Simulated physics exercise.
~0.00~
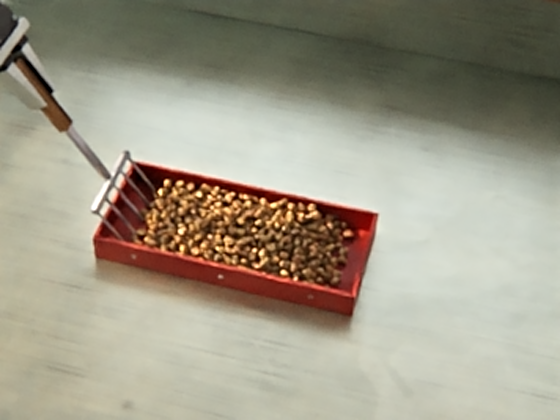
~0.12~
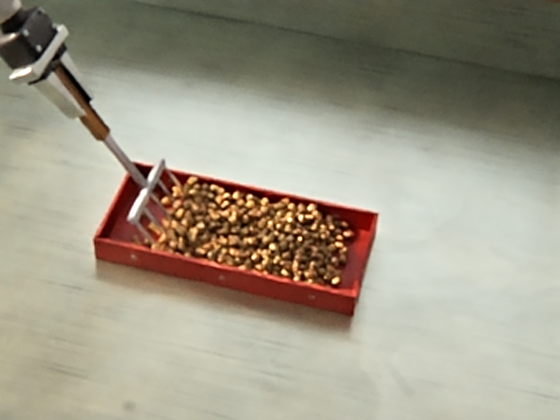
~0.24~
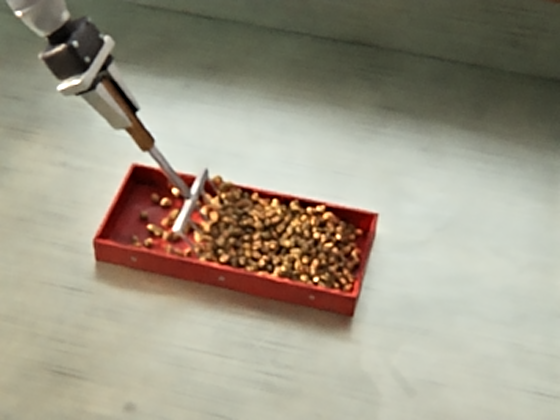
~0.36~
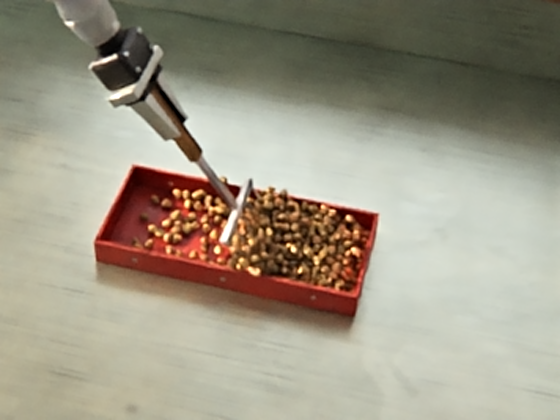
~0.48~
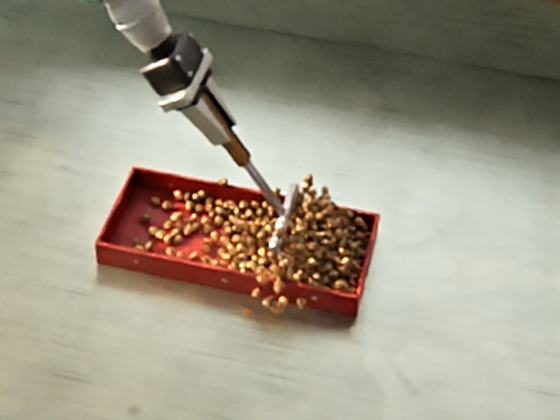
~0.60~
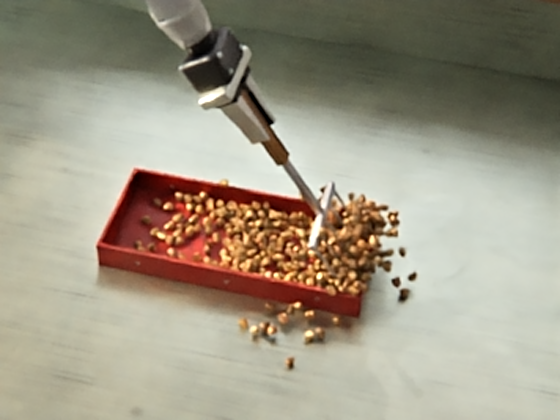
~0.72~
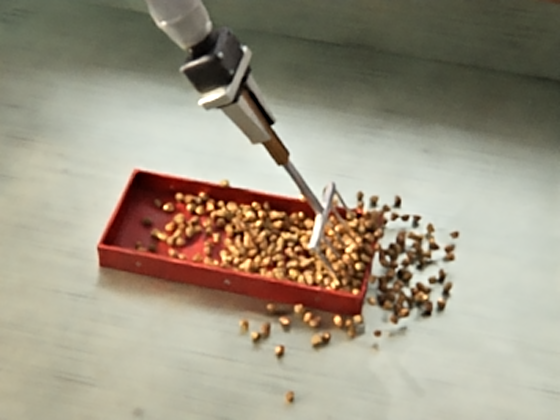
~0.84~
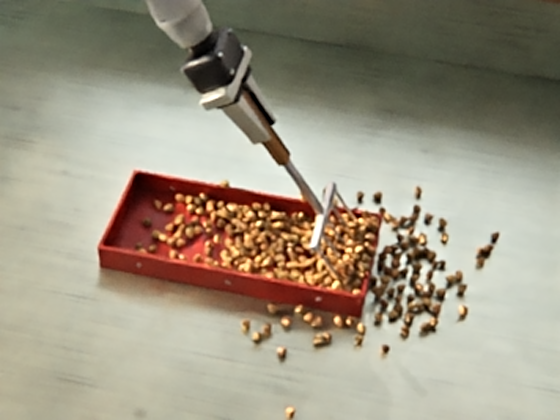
A robot arm holding a small metal rake starts at the left end of a shallow red tin filled with golden-brown dried beans. It drags the rake to the right, bunching the beans ahead of the tines and leaving a thin scatter behind on the red floor. As the heap rises toward the right end, some beans spill over the near side. The rake then stops just short of the right wall, and many more tumble over that end onto the pale table. They spread out and mostly settle, while most of the load stays in the tin.
